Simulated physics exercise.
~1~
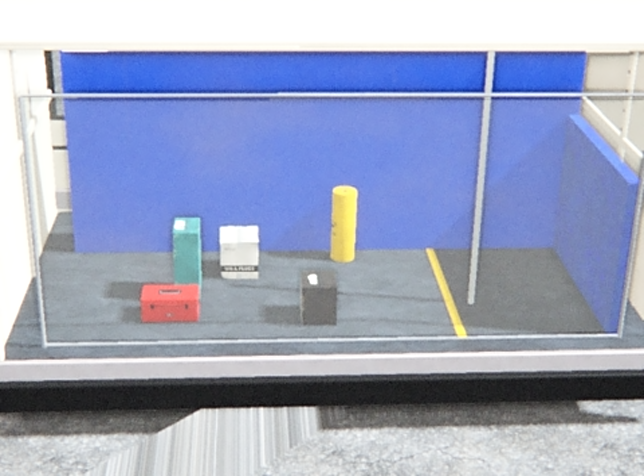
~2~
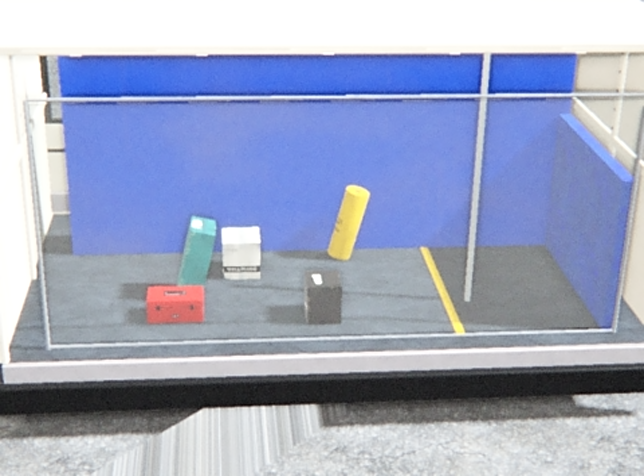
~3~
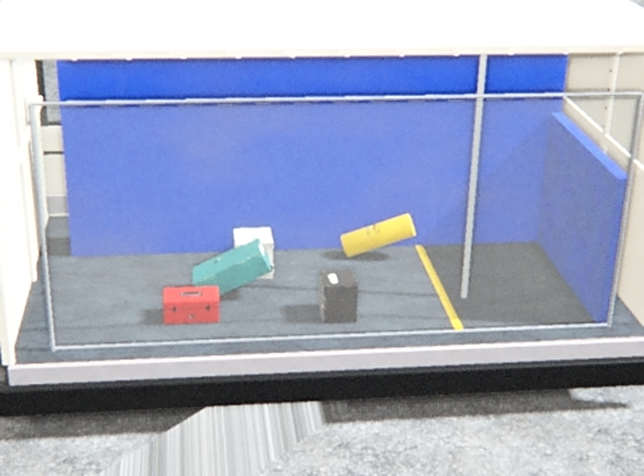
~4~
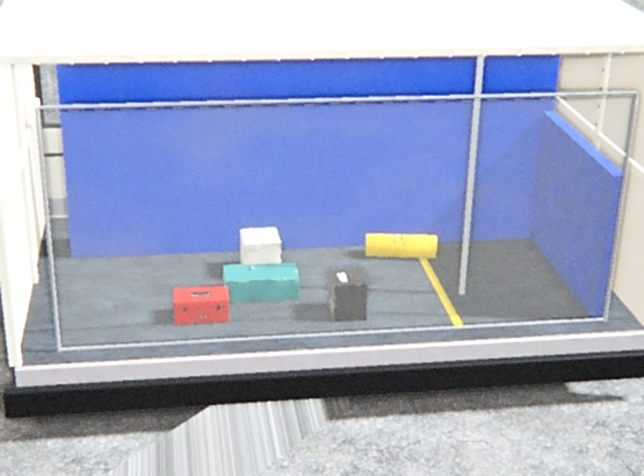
The yellow roll and the teal tall box tipped over to the right and ended on their sides, while the red toolbox and the white and black cartons slid slightly right, everything stopping short of the yellow line on the floor.
